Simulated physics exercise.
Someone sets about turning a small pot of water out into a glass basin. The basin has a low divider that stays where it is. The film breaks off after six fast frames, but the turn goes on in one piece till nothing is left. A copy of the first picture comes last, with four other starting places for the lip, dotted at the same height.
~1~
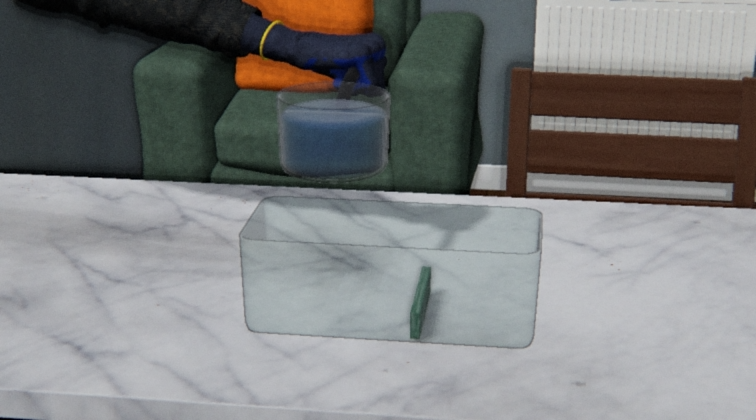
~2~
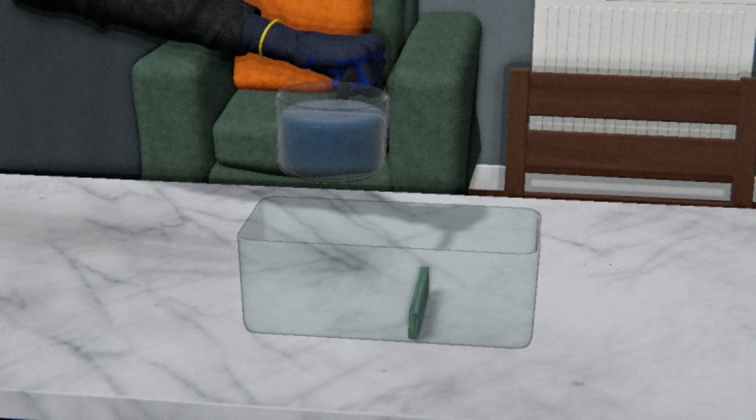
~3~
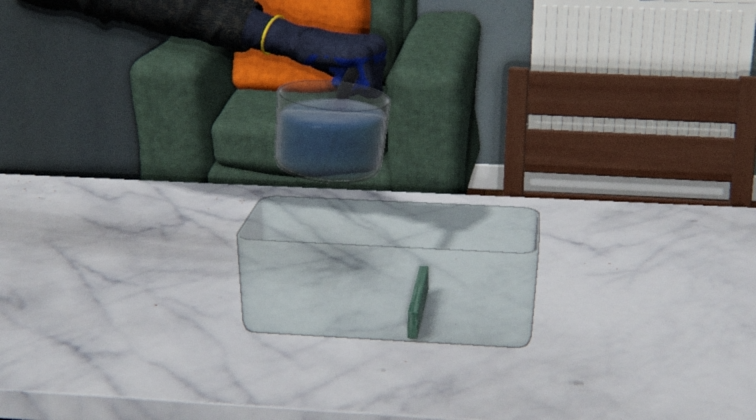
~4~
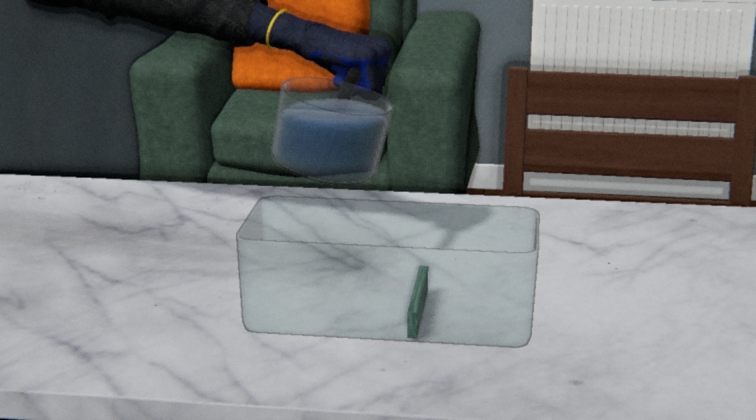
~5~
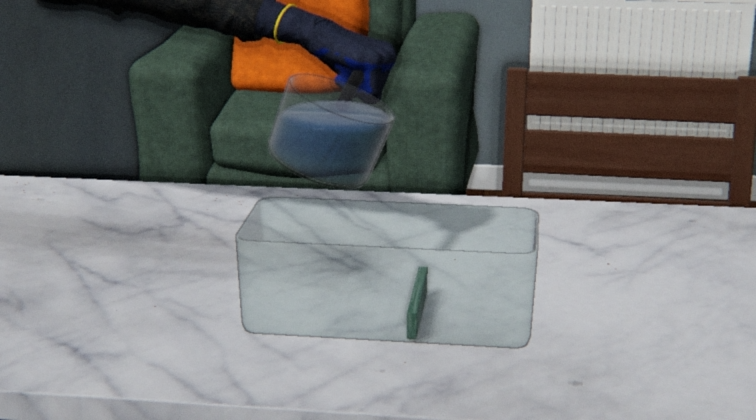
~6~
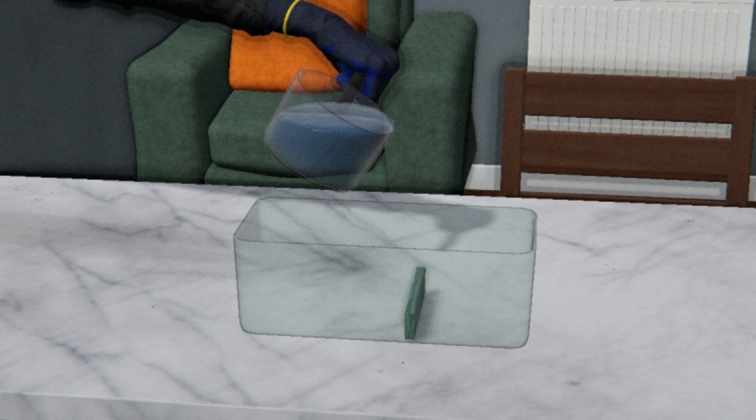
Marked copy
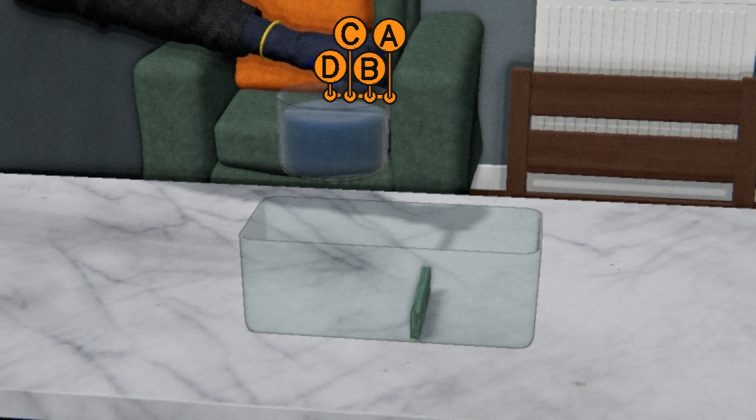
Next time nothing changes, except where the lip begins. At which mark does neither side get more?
Best: B.
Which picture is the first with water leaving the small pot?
In picture 6.
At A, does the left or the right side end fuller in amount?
The right one.
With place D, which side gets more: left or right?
The left one.
In orange, A at (389, 97); B at (369, 96); C at (350, 95); D at (330, 94).
If A is chosen, about 21 % ends left of the wall and 78 % right of it.
If B is chosen, about 46 % ends left of the wall and 53 % right of it.
If C is chosen, about 77 % ends left of the wall and 22 % right of it.
If D is chosen, about 90 % ends left of the wall and 9 % right of it.
